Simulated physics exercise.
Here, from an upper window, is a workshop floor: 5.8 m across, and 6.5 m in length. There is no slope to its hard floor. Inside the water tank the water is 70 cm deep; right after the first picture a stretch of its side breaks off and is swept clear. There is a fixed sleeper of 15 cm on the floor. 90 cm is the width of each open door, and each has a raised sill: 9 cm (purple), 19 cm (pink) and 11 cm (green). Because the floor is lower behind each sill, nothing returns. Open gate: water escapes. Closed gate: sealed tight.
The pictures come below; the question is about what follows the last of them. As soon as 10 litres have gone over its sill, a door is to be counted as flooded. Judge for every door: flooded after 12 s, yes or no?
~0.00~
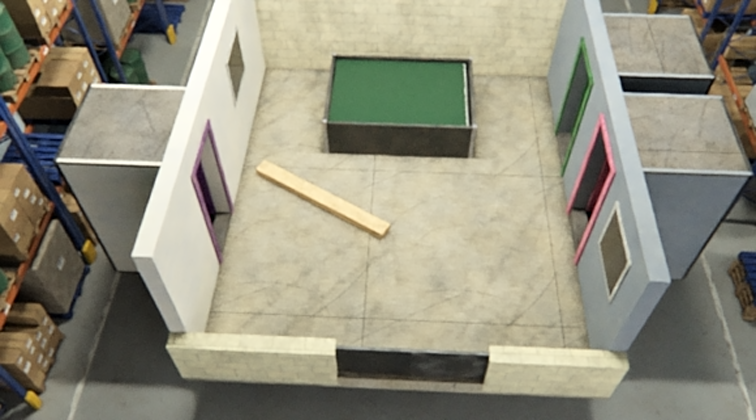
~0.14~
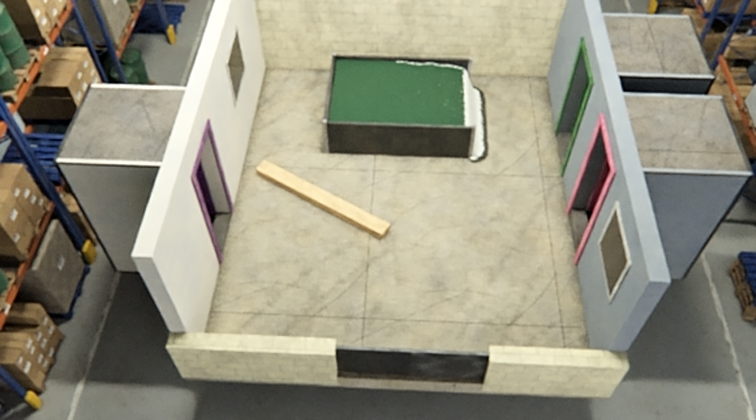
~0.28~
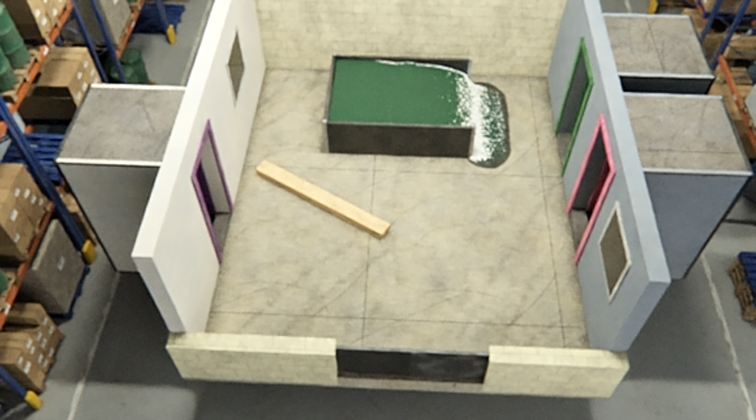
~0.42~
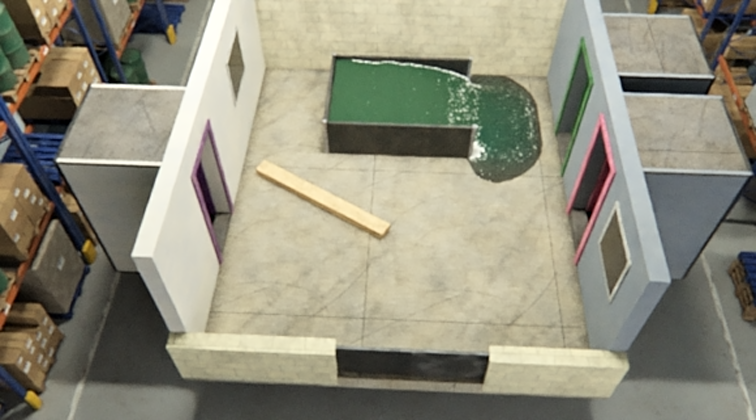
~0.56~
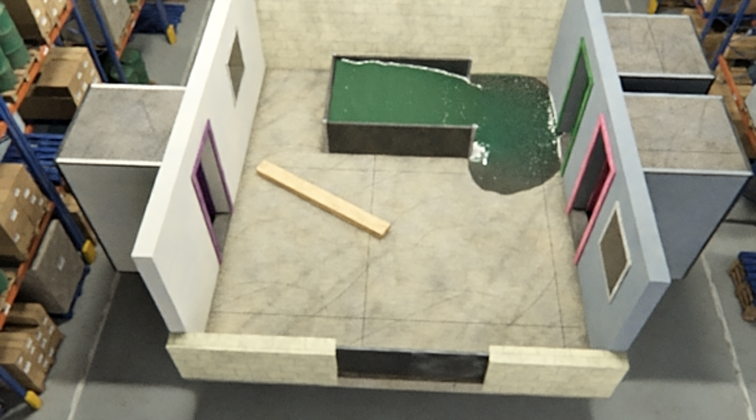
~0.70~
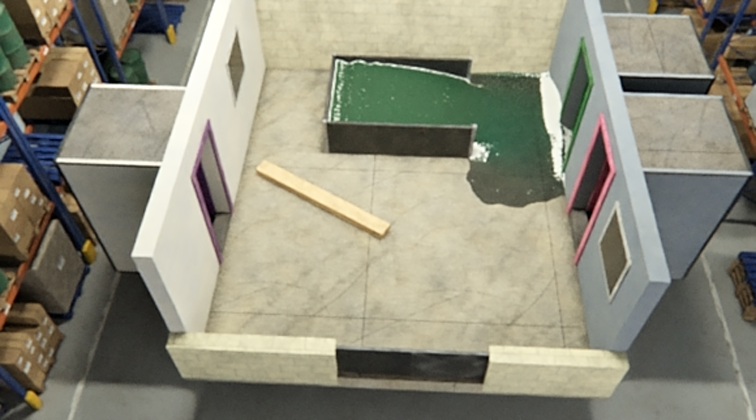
Verdicts: Purple door, yes; pink door, no; green door, yes.
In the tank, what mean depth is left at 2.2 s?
I'd put the average depth near 27 cm.
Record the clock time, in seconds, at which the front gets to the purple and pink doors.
Purple: 5.0 s; pink: 1.1 s.
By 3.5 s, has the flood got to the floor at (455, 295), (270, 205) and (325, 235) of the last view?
Going through the three points: Awash, then not yet touched, then not yet touched.
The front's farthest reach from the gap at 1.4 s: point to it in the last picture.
I'd mark it close to (566, 259).
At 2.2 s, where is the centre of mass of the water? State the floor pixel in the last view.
Close to (466, 127) in the last picture.
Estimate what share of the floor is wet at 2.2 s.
Covered: Roughly 25 %.
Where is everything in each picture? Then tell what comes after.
The first picture shows the water tank at (401, 93) is whole and still, 70 cm deep.
In the second picture, the front is at (469, 88), 1.0 m from the gap at (468, 114); 0.4 m2 of floor is under water; 70 cm left at the back of the water tank.
In the third picture, water pours out at (467, 115) and has run 1.1 m, to (490, 87); deepest outside 36 cm, 70 cm at the water tank's back.
In the fourth picture, the front is at (514, 84), 1.5 m from the gap at (467, 116); 3.0 m2 of floor is under water; 70 cm left at the back of the water tank.
In the fifth picture, water pours out at (467, 116) and has run 1.9 m, to (548, 91); deepest outside 33 cm, 70 cm at the water tank's back.
In the sixth picture, water pours out at (467, 116) and has run 2.3 m, to (563, 191); deepest outside 61 cm, 63 cm at the water tank's back.
After 1.4 s water covers 15 % of the floor and is deepest (52 cm) near (540, 81); purple door not reached, pink door 7 cm at the sill, 0 L in, green door 38 cm at the sill, 107 L in.
After 2.2 s water covers 25 % of the floor and is deepest (46 cm) near (540, 81); purple door not reached, pink door 12 cm at the sill, 0 L in, green door 37 cm at the sill, 264 L in.
After 3.5 s water covers 45 % of the floor and is deepest (32 cm) near (265, 72); purple door not reached, pink door 12 cm at the sill, 0 L in, green door 24 cm at the sill, 423 L in.
After 7.0 s water covers 90 % of the floor and is deepest (18 cm) near (210, 312); purple door 13 cm at the sill, 1 L in, pink door 6 cm at the sill, 0 L in, green door 9 cm at the sill, 478 L in.
After 12.0 s water covers 95 % of the floor and is deepest (12 cm) near (409, 365); purple door 10 cm at the sill, 21 L in, pink door 9 cm at the sill, 0 L in, green door 7 cm at the sill, 478 L in.
